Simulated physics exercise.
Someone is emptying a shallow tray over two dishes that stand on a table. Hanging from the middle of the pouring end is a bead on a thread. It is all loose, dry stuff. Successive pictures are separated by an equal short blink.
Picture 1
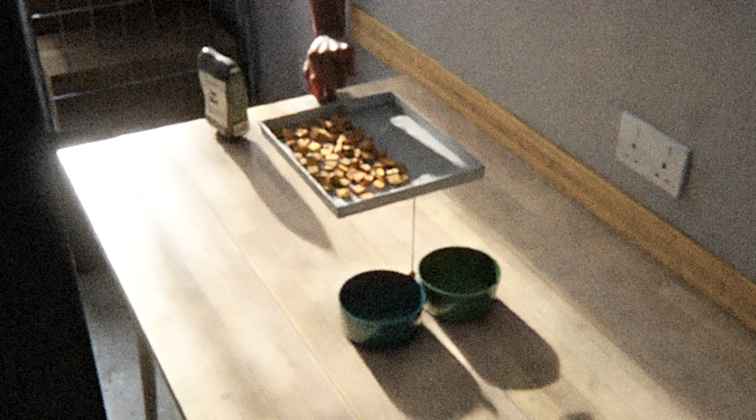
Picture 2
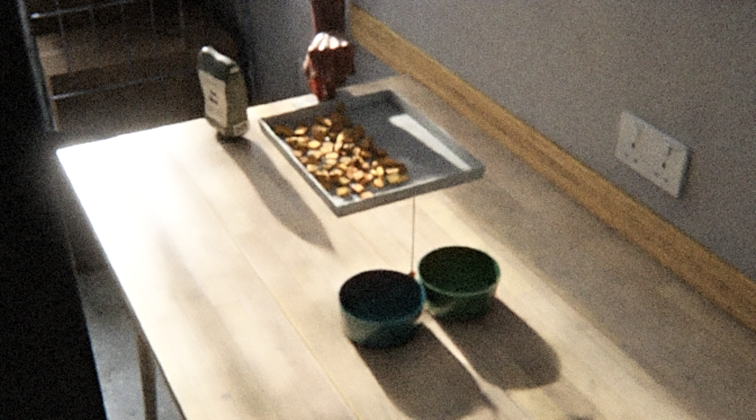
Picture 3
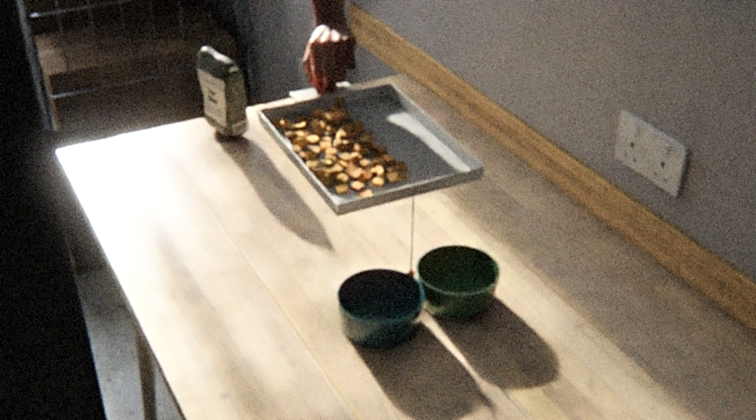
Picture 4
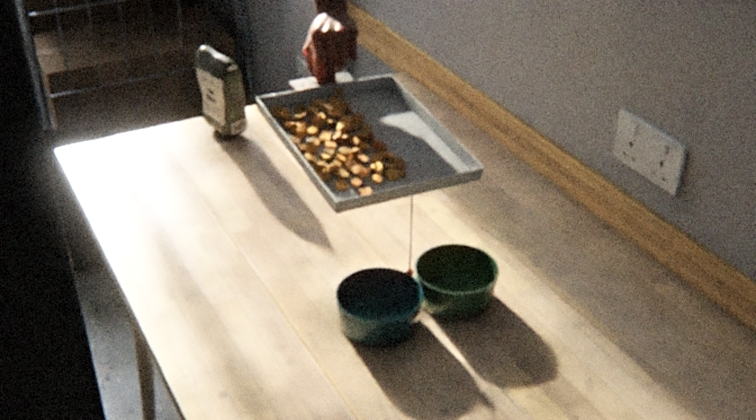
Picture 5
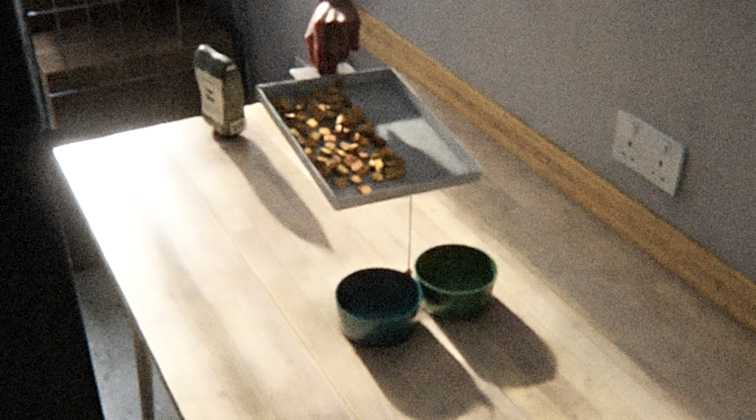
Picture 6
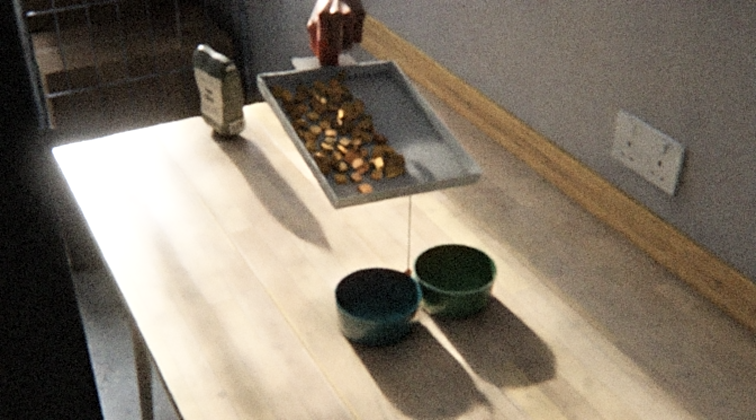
A hand at the far end of a shallow grey tray of small brown pieces slowly raised that end, tilting the tray toward its right front corner above two green bowls on a wooden table.
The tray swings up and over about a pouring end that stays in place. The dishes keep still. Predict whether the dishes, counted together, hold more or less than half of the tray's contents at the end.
Most likely the dishes will collect the majority of it.
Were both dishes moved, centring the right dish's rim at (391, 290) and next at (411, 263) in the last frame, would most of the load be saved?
Well, a minority share the first time and a minority share the next.
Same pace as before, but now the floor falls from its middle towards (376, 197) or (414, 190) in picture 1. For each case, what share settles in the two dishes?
Case one 60 %; case two 40 %.
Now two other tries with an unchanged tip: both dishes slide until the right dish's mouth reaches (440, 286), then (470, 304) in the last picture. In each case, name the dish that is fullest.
In the first position the right of the two, in the second the right of the two.
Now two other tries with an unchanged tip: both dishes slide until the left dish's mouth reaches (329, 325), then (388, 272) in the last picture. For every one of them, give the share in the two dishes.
Trial 1 30%, trial 2 40%.
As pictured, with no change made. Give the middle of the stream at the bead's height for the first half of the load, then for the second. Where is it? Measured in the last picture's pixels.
First roughly (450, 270), then roughly (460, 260).
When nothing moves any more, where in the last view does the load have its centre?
The centre comes to rest near (462, 298).
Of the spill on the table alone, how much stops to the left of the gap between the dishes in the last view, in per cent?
Near 0 in a hundred.
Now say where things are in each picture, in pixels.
In the first picture, corners of the pouring end (338, 206) and (484, 165), level; middle of the load (344, 154), cereal squares; left dish (403, 332); right dish (481, 304); bead on its thread (412, 274).
In the second picture, corners of the pouring end (338, 205) and (483, 165), level; middle of the load (344, 152).
In the third picture, corners of the pouring end (338, 203) and (483, 166), tipped barely, lowest at the right corner; middle of the load (343, 148).
In the fourth picture, corners of the pouring end (337, 201) and (482, 167), tipped a little, lowest at the right corner; middle of the load (343, 141).
In the fifth picture, corners of the pouring end (337, 199) and (482, 169), tipped a little, lowest at the right corner; middle of the load (343, 136).
In the sixth picture, corners of the pouring end (338, 198) and (481, 171), tipped clearly, lowest at the right corner; middle of the load (343, 131); left dish (399, 330); right dish (477, 302).
Just after the last frame, tray tipped steeply; every one on the tray.
A moment on, tray tipped right over; the larger part on the tray; about a tenth in the right dish; about a tenth outside both; about a tenth in the air.
Further on, tray tipped past a quarter turn; just a few in the left dish; the larger part in the right dish; roughly a quarter outside both.
When it is over, tray tipped past a quarter turn; just a few in the left dish; the larger part in the right dish; roughly a quarter outside both.
